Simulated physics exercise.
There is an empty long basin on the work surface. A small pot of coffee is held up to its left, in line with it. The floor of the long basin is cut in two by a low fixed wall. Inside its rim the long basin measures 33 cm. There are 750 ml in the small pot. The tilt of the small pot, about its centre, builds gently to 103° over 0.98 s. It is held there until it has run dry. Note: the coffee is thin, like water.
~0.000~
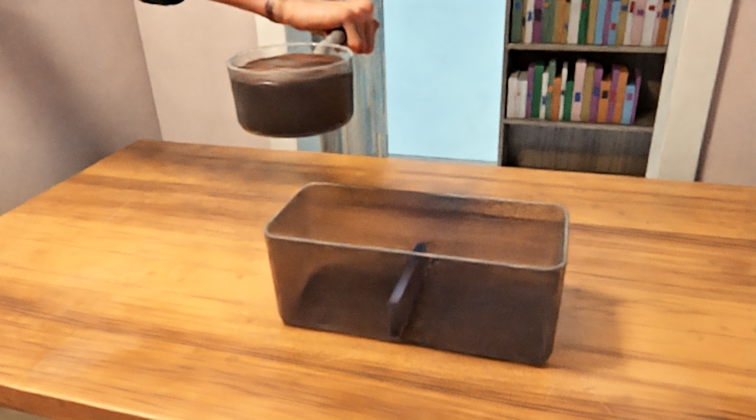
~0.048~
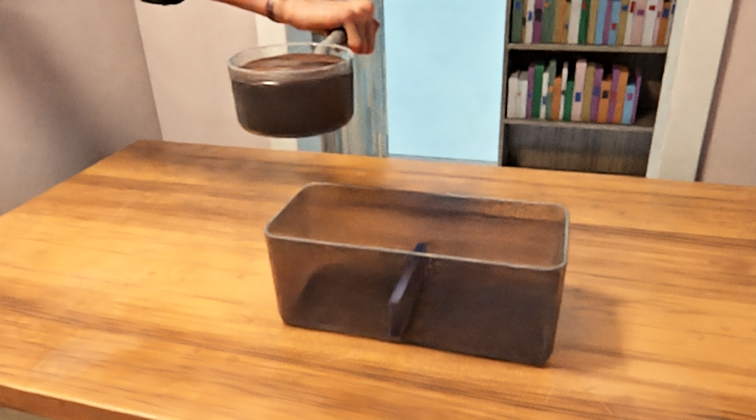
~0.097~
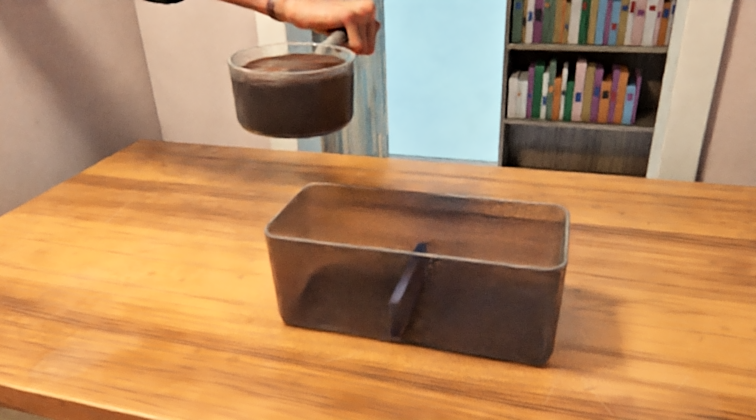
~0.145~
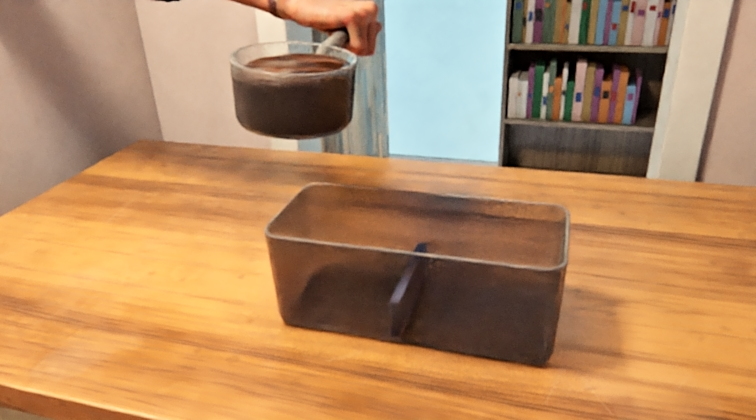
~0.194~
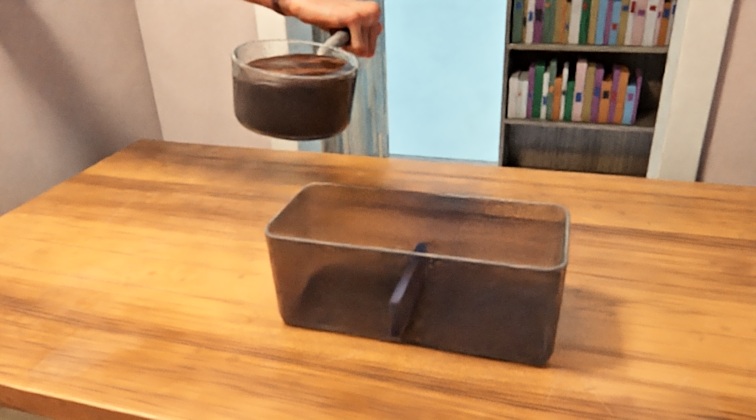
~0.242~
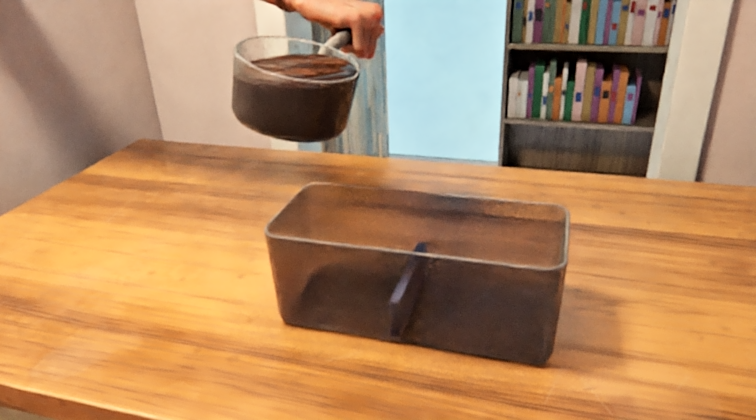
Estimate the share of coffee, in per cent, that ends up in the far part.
About 63 per cent.
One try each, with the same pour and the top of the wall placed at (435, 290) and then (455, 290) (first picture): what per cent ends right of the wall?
Some 30 in a hundred, then some 10 in a hundred.
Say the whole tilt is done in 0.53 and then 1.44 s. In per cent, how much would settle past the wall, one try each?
Respectively 45 and 65 %.
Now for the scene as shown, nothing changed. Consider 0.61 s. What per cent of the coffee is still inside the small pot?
Fraction remaining: Approx. 50 per cent.
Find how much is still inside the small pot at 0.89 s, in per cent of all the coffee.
Remaining share: Approx. 10 %.
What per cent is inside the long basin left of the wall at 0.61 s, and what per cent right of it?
About 3 left, 12 right.
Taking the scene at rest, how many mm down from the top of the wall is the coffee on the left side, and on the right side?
Close to 38 mm left and close to 32 mm right.
By 0.61 s the tilt is 71° and 50 per cent is still to pour, 3 is left of the wall and 11 right of it.
By 0.89 s the tilt is 101° and 9 per cent is still to pour, 19 is left of the wall and 62 right of it.
By 1.17 s the tilt is 103° and 1 per cent is still to pour, 35 is left of the wall and 62 right of it.
By 1.48 s the tilt is 103° and 0 per cent is still to pour, 36 is left of the wall and 63 right of it.
At rest 36 per cent lies left of the wall, 63 right of it and 1 outside.
